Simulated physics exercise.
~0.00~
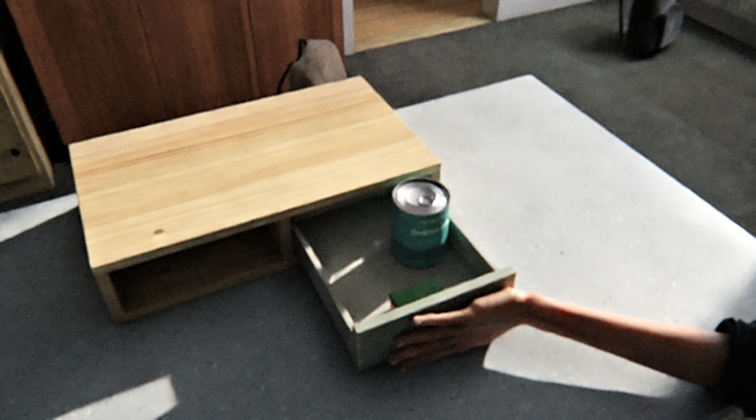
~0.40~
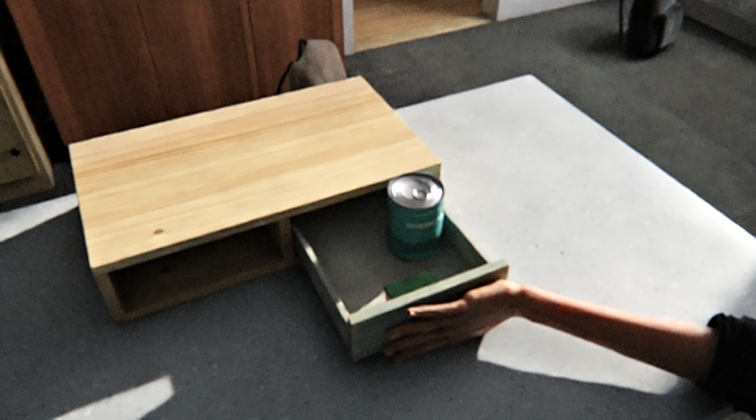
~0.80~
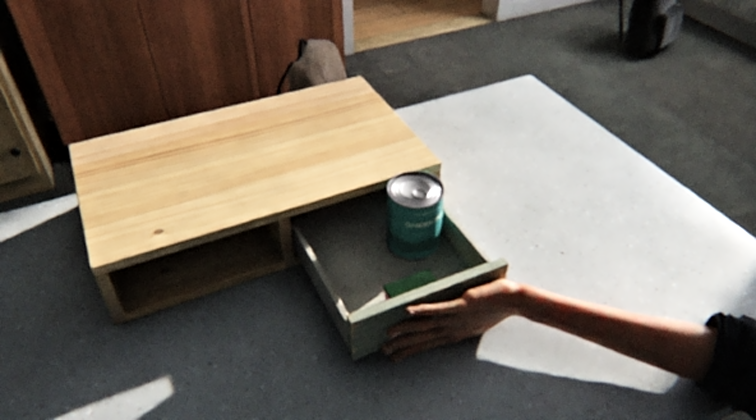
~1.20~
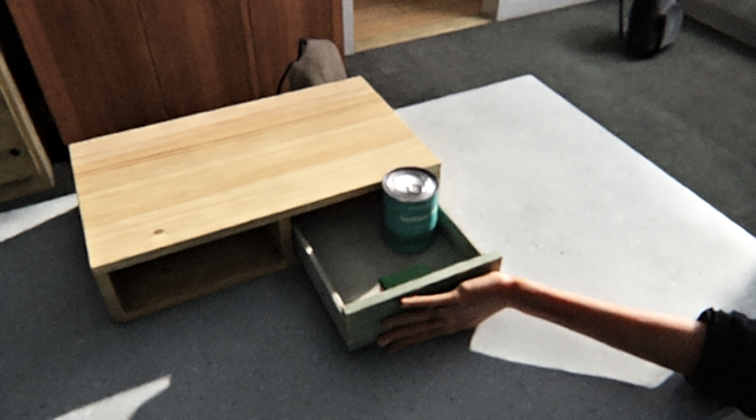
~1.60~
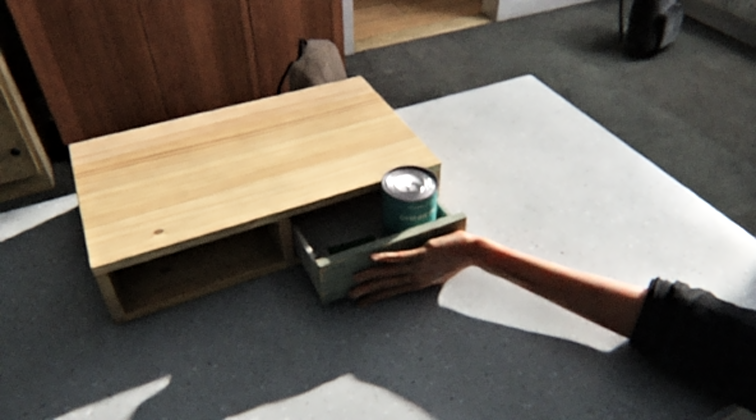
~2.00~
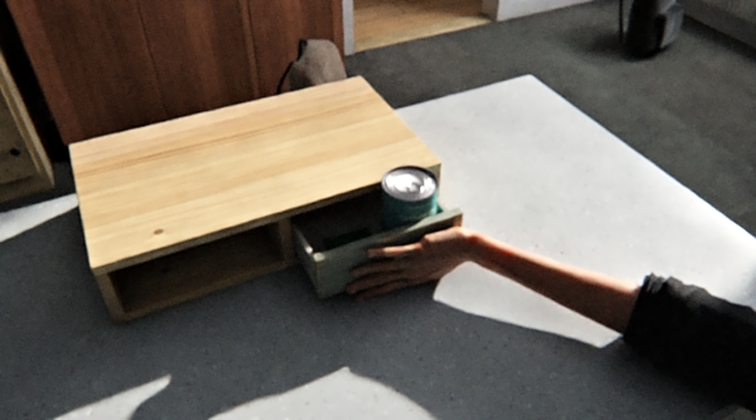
At first, a low wooden chest sits on a grey floor with its right-hand drawer pulled out, holding an upright turquoise can and a small flat item near the front. A hand reaching in from the right rests on the drawer front and eases it slightly inward, then briefly holds it nearly still. It pushes again, and the drawer slides farther in, up and to the left. The tall can comes up to the edge of the chest's top and stays there, upright, while the drawer keeps moving around it. After one last slight nudge, the drawer remains ajar, the hand still against it.
